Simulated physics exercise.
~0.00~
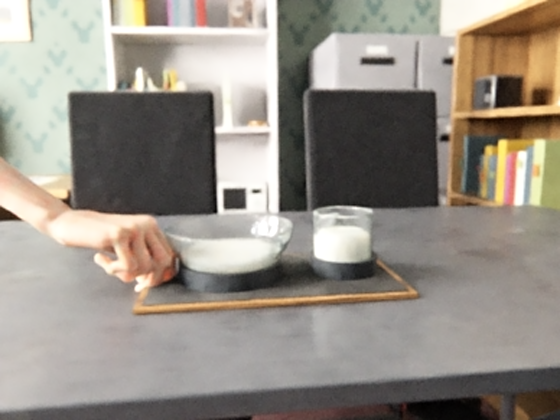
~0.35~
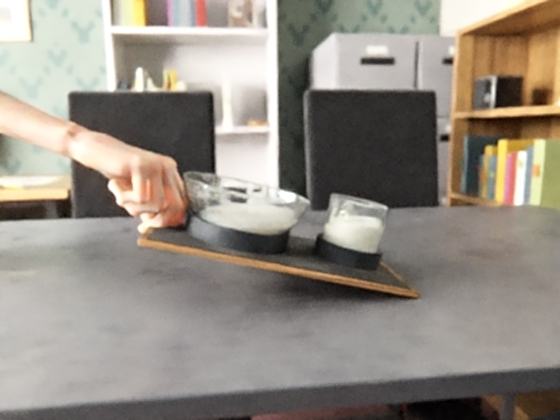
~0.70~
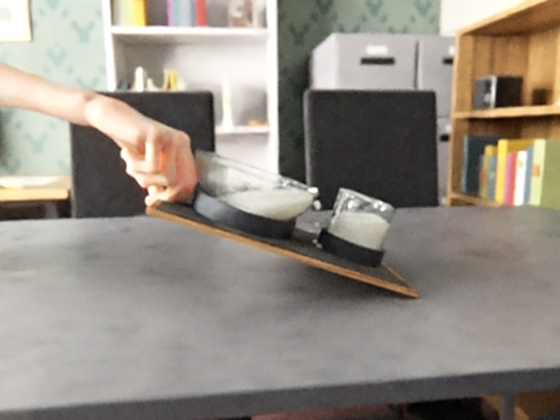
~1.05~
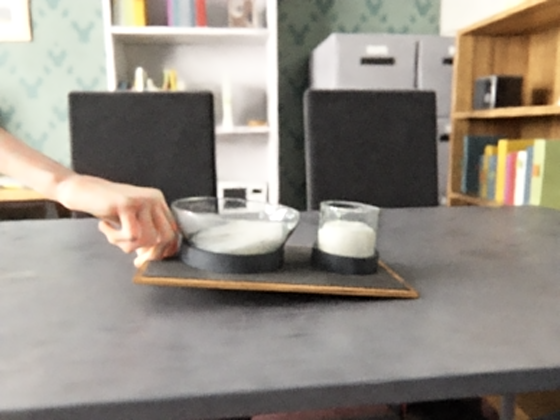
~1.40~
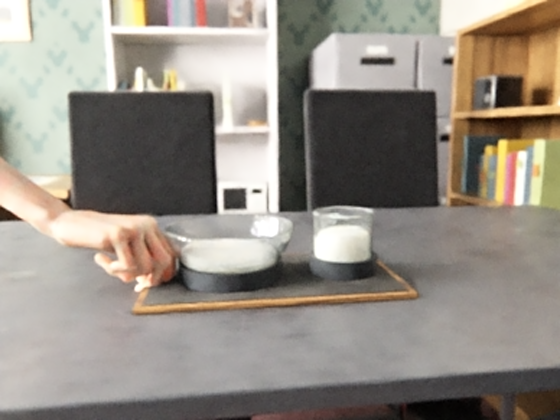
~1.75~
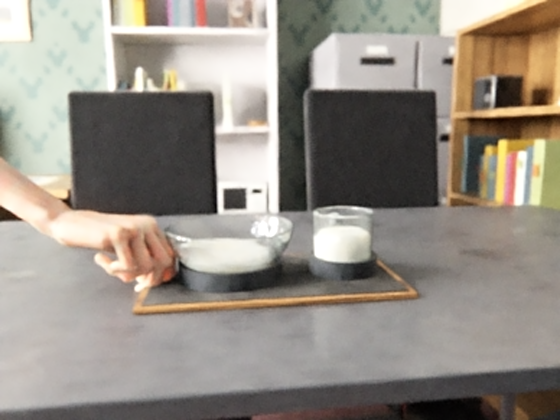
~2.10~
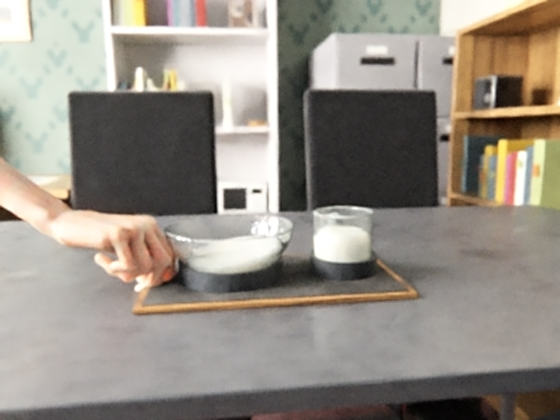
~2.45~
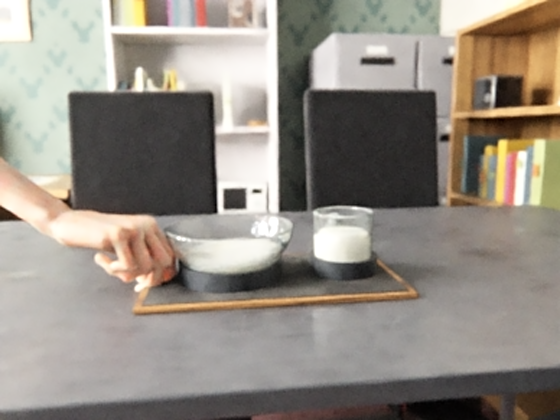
A tray holding an open glass bowl and a smaller glass of milk is lifted at its left end by a hand, tilting down to the right as the milk shifts, then lowered flat onto the table, where both vessels stay in place with milk still inside.
